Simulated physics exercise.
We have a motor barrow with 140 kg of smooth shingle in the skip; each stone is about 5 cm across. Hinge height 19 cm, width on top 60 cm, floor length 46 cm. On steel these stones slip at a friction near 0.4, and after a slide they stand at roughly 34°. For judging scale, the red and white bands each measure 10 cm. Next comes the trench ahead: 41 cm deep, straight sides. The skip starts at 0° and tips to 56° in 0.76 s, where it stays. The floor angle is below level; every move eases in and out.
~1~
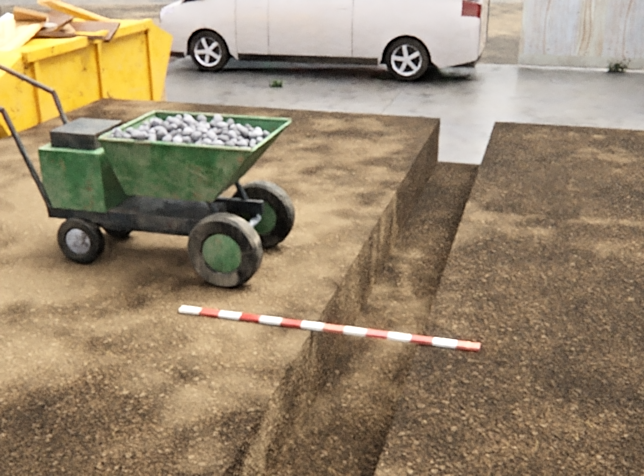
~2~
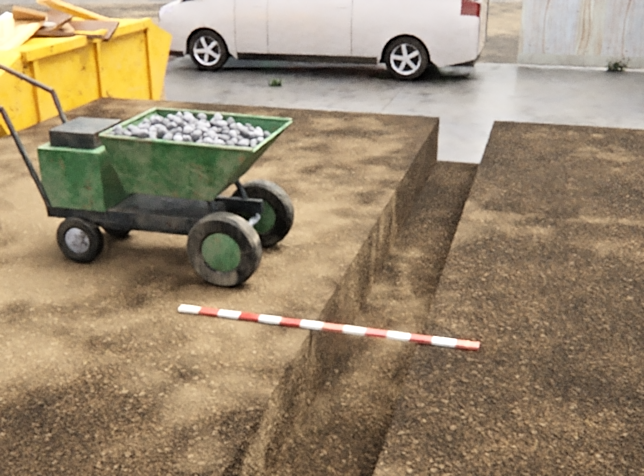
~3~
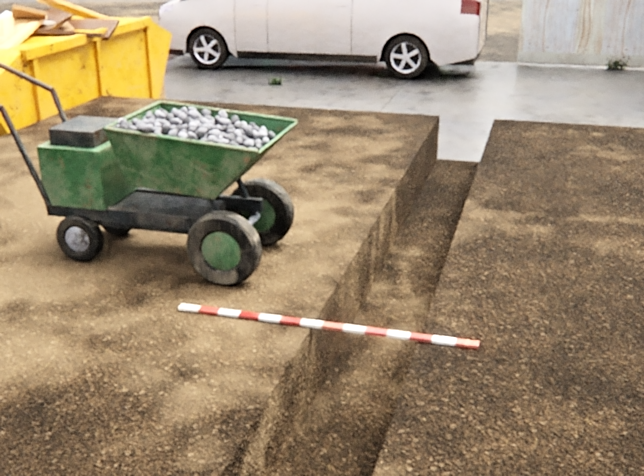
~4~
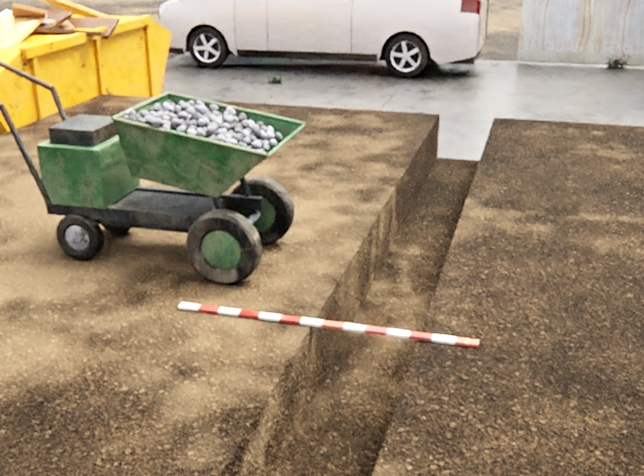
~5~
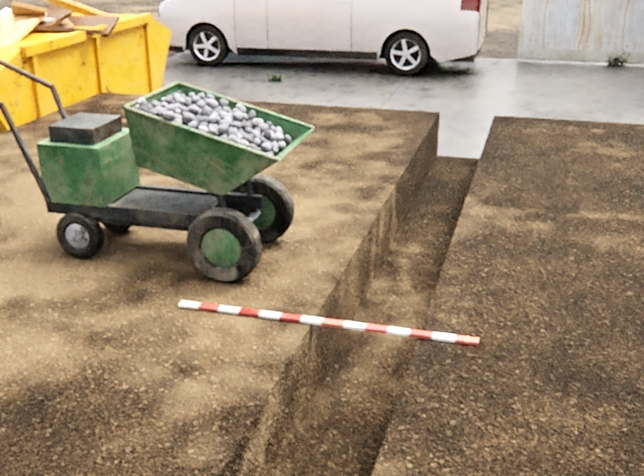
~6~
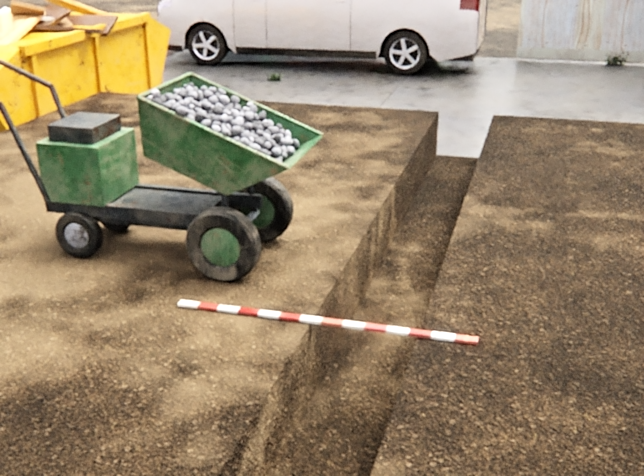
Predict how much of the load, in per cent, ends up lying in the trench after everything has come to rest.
Roughly 82 per cent of it.
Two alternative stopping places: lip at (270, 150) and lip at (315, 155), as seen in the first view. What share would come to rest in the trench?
From the first place around 75 per cent, from the other around 40.
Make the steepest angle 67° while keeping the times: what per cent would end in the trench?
About 95%.
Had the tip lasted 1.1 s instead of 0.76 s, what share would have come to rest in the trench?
In that case some 85 per cent.
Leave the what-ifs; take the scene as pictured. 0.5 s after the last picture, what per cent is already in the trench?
By that moment, roughly 15 per cent of the load.
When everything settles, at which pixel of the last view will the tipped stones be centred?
Somewhere near pixel (392, 334).
Then, 0.2 s after the last picture the floor is at 47°, 100 % in the skip; the foremost stones are at (323, 189).
Then, 0.5 s after the last picture the floor is at 56°, 83 % in the skip, 1 % short of the trench, 17 % in the trench; the foremost stones are at (393, 266).
Then, 0.9 s after the last picture the floor is at 56°, 45 % in the skip, 52 % in the trench, 2 % past the trench; the foremost stones are at (490, 264).
Then, 2.8 s after the last picture the floor is at 56°, 15 % in the skip, 82 % in the trench, 3 % past the trench; the foremost stones are at (574, 272).
